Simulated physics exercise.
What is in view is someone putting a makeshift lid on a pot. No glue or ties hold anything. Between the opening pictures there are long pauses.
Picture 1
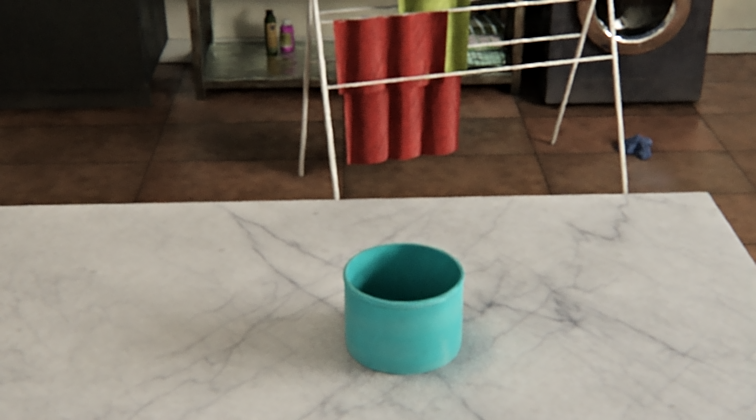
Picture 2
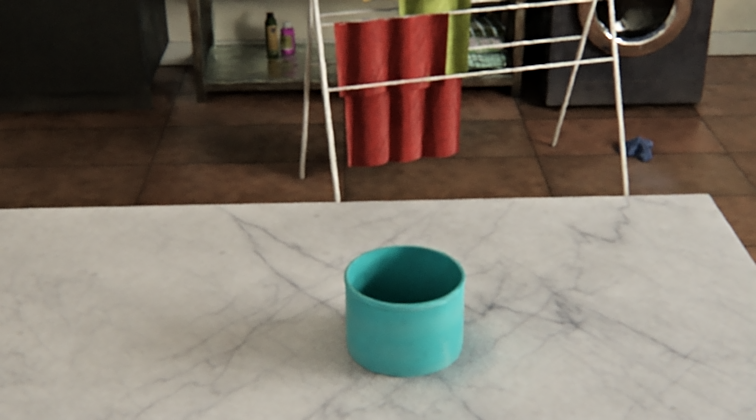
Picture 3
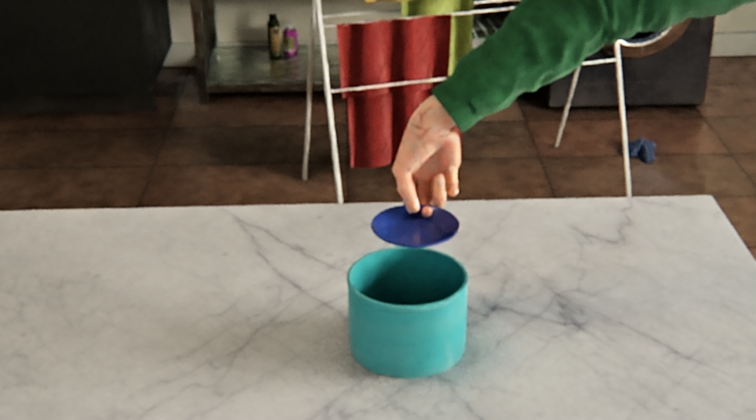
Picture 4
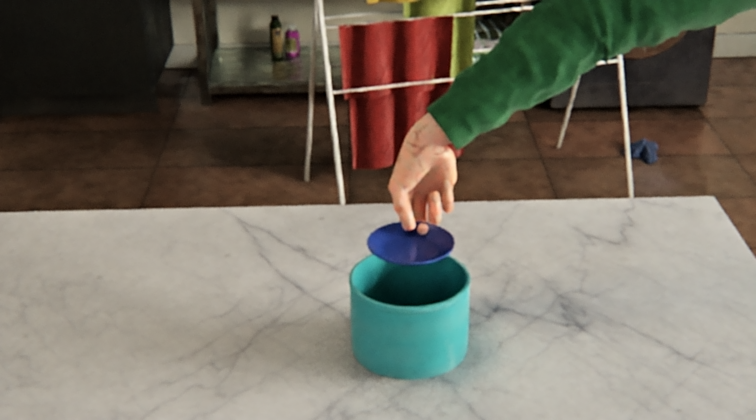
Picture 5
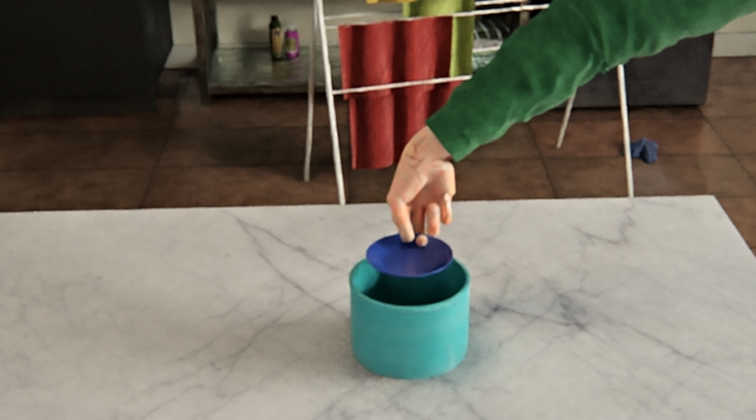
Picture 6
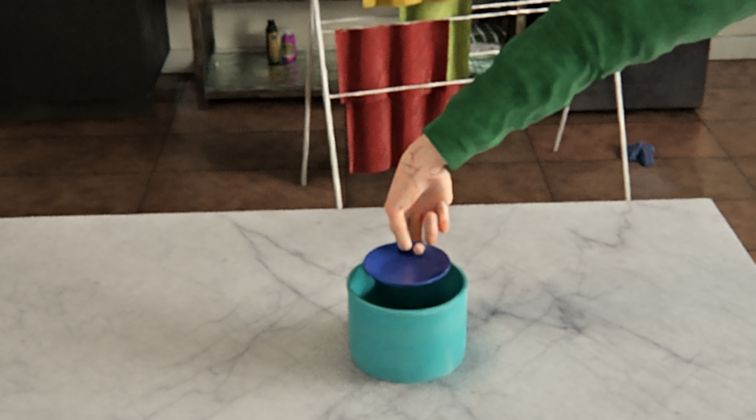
The video shows a teal pot standing alone on a marble table before a green-sleeved arm reaches in from the right, holding a blue plate above it, and lowers the plate a short way into the pot's opening, still gripping it.
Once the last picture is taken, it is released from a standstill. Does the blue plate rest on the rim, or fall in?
Result: Blue plate goes in.
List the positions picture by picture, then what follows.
In the first picture, jar (403, 307).
In the second picture, jar (405, 309).
In the third picture, still on the way; blue plate (416, 230); jar (407, 311).
In the fourth picture, still on the way; blue plate (411, 247); jar (410, 312).
In the fifth picture, still on the way; blue plate (409, 259); jar (410, 312).
In the sixth picture, in place, still held; blue plate (407, 267); jar (407, 316).
Then, 0.18 s past the last view, blue plate in the air near (407, 332).
Finally, the blue plate slips past the rim, near (407, 341).
